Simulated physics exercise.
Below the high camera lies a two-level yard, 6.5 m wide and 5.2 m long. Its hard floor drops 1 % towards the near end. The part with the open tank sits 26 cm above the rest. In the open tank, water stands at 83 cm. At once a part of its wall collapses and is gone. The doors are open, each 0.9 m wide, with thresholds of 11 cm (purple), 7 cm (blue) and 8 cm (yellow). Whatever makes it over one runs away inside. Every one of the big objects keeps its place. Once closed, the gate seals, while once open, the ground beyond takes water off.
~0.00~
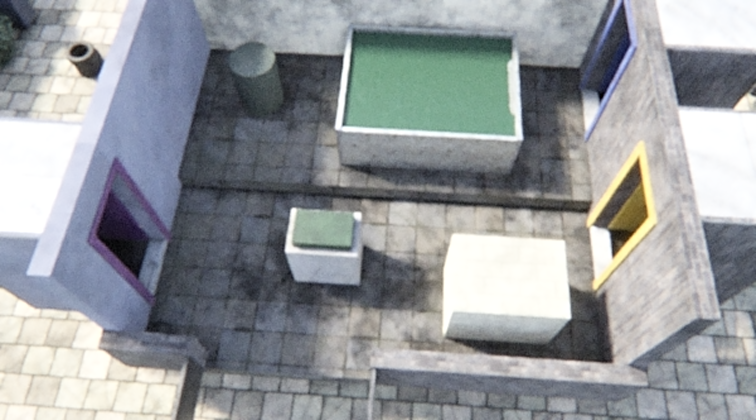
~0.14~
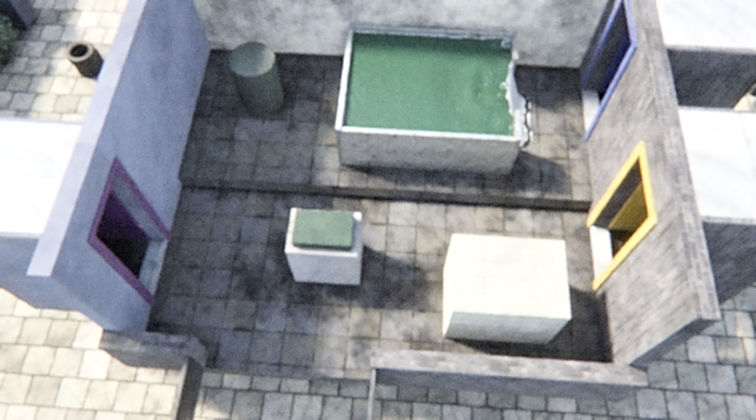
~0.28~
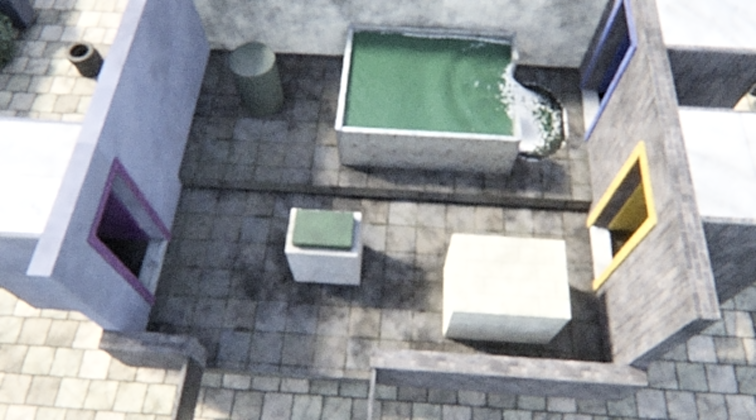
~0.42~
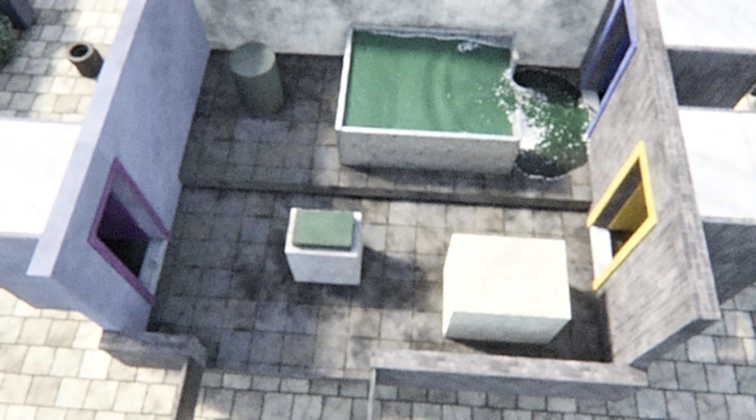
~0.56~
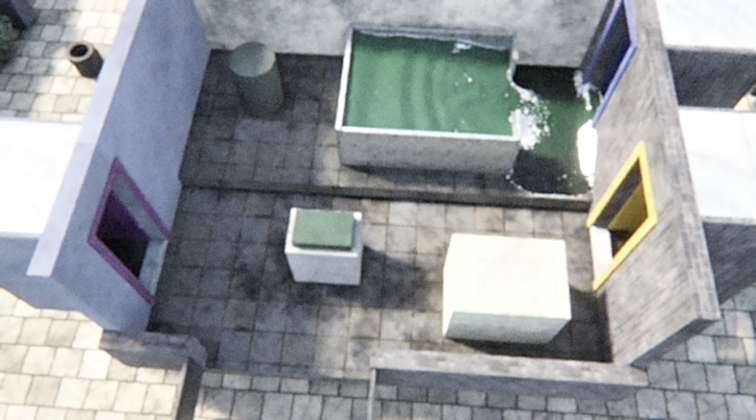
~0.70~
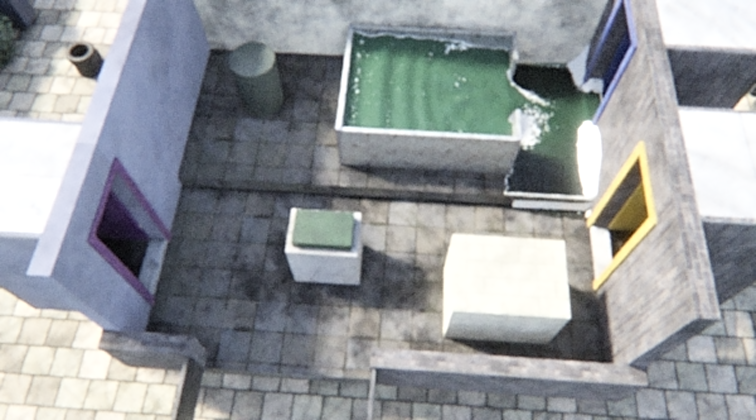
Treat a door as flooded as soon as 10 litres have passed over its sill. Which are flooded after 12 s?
Looks like the purple door stays in the clear. Looks like the blue door takes on too much. Looks like the yellow door takes on too much.
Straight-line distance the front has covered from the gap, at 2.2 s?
4.2 m.
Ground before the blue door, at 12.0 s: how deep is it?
I'd put it near 12.5 cm.
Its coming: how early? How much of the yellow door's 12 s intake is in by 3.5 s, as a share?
It comes to about 15 per cent.
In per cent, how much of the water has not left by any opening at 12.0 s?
Share still there: About 52 %.
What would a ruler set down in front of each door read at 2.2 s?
Depths (cm): Purple = 0; blue = 36; yellow = 10.
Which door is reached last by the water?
It is the purple one.
After 1.4 s water covers 20 % of the floor and is deepest (51 cm) near (511, 124); purple door not reached, blue door 35 cm at the sill, 306 L in, yellow door 10 cm at the sill, 0 L in.
After 2.2 s water covers 25 % of the floor and is deepest (46 cm) near (579, 137); purple door not reached, blue door 36 cm at the sill, 635 L in, yellow door 10 cm at the sill, 2 L in.
After 3.5 s water covers 45 % of the floor and is deepest (32 cm) near (511, 124); purple door not reached, blue door 31 cm at the sill, 1006 L in, yellow door 8 cm at the sill, 4 L in.
After 7.0 s water covers 80 % of the floor and is deepest (22 cm) near (579, 137); purple door 10 cm at the sill, 0 L in, blue door 21 cm at the sill, 1513 L in, yellow door 9 cm at the sill, 9 L in.
After 12.0 s water covers 85 % of the floor and is deepest (14 cm) near (596, 377); purple door 9 cm at the sill, 0 L in, blue door 12 cm at the sill, 1733 L in, yellow door 7 cm at the sill, 31 L in.
